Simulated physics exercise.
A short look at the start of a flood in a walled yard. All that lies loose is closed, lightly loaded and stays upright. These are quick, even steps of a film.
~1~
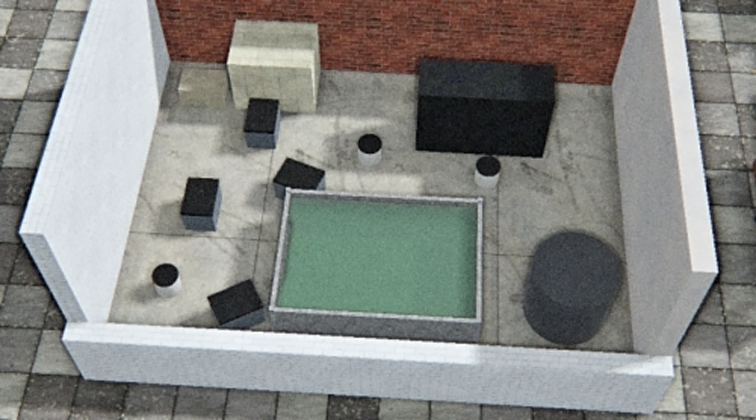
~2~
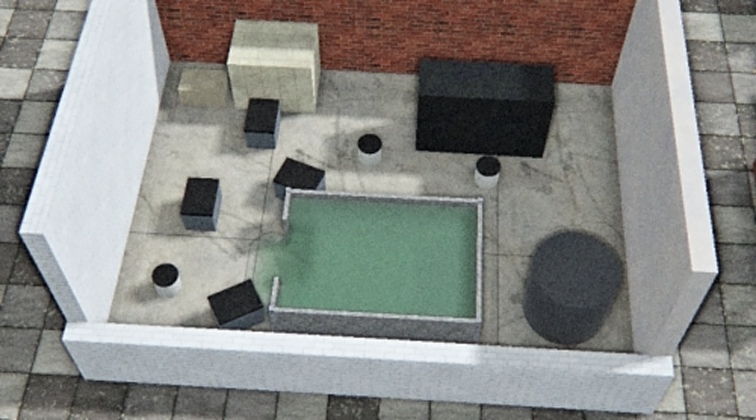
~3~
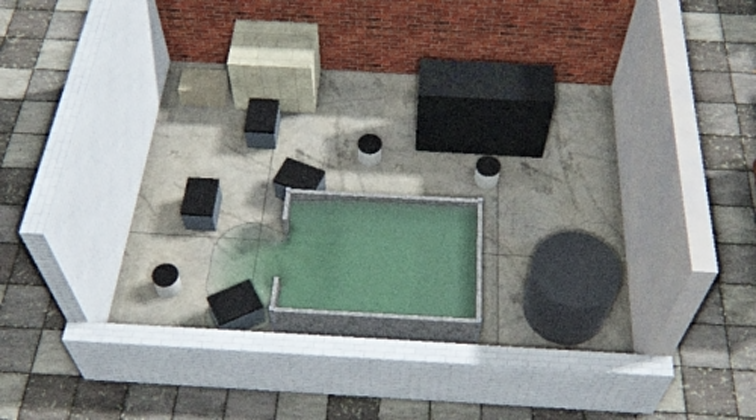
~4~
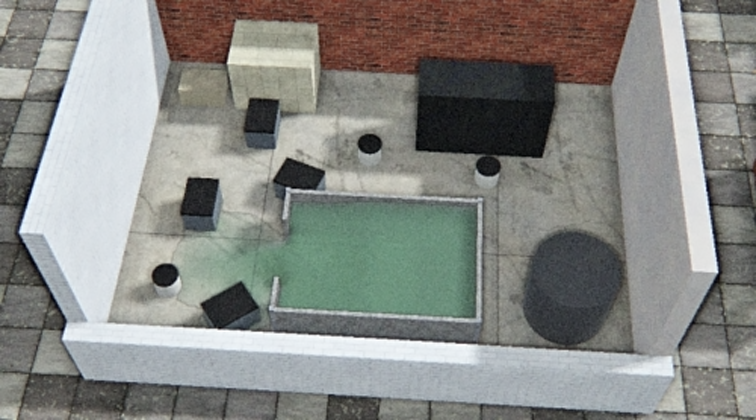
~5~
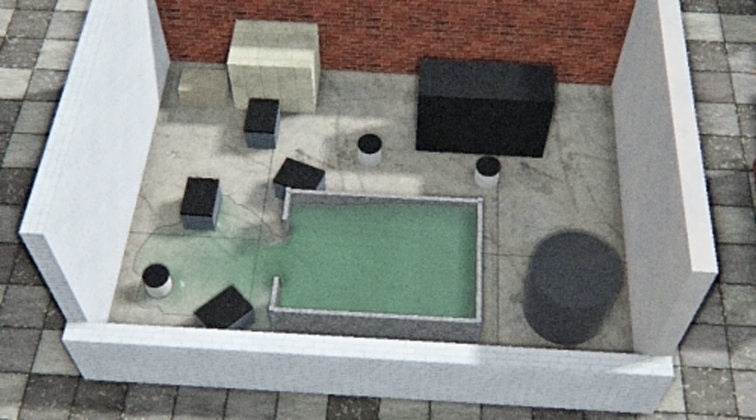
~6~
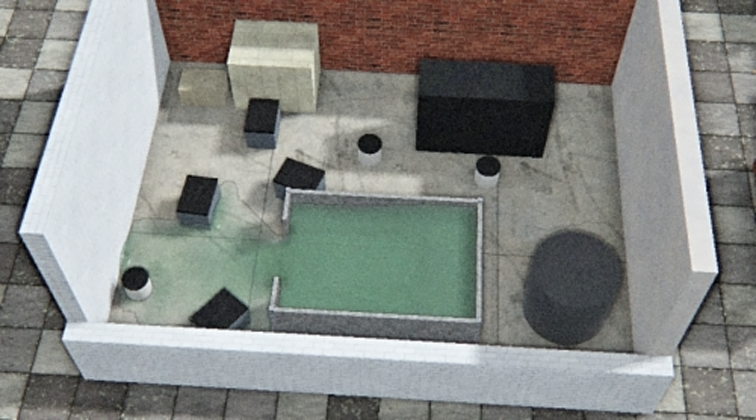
The clip shows a walled yard where green water pours through a gap in the left side of a low-walled pool and spreads leftward, nudging a dark-topped box slightly, then shifting a small white pail toward the left wall.
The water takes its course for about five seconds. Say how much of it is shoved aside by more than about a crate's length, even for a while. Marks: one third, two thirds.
It is from one to two thirds.
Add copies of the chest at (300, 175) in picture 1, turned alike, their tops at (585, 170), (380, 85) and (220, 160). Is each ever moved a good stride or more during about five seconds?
As listed: Under that, under that, shifted that much.
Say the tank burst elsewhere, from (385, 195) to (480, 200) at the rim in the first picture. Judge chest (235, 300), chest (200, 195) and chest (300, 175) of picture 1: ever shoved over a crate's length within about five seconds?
In that order: Never so far, not that far, less than that.
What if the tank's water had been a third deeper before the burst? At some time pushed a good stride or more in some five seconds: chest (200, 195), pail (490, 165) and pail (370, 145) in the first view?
In turn: Moved that far, not that far, shifted that much.
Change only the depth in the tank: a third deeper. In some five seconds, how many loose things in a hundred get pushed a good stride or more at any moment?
Some 60 per cent.
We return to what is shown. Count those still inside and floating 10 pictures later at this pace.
I count 3.
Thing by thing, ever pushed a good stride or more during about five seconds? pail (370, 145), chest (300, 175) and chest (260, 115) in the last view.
In that order: Under that, never so far, yes.
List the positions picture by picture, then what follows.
A pail at (165, 275), on the bottom; a chest at (235, 301) rests on the ground; 0 of 8 have shifted, in the first picture.
A pail at (165, 275) rests on the ground; a chest at (235, 301), on the bottom; 0 of 8 have shifted, in the second picture.
A pail at (165, 275) rests on the ground; a chest at (234, 301) rests on the ground; 0 of 8 have shifted, in the third picture.
A pail at (165, 275) rests on the ground; a chest at (229, 305), on the bottom, close to its start; 1 of 8 have shifted, in the fourth picture.
A pail at (155, 275), on the bottom, close to its start; a chest at (223, 309), on the bottom, close to its start; 2 of 8 have shifted, in the fifth picture.
A pail at (135, 278), on the bottom, a stride from its start; a chest at (218, 313) rests on the ground, close to its start; 2 of 8 have shifted, in the sixth picture.
A moment on, 1 of 8 are well off their spots; 1 afloat.
Next, 3 of 8 are well off their spots; 3 afloat.
Later, 3 of 8 are well off their spots; 4 afloat.
In the end, 3 of 8 are well off their spots, and 4 have been at some point; 4 afloat.
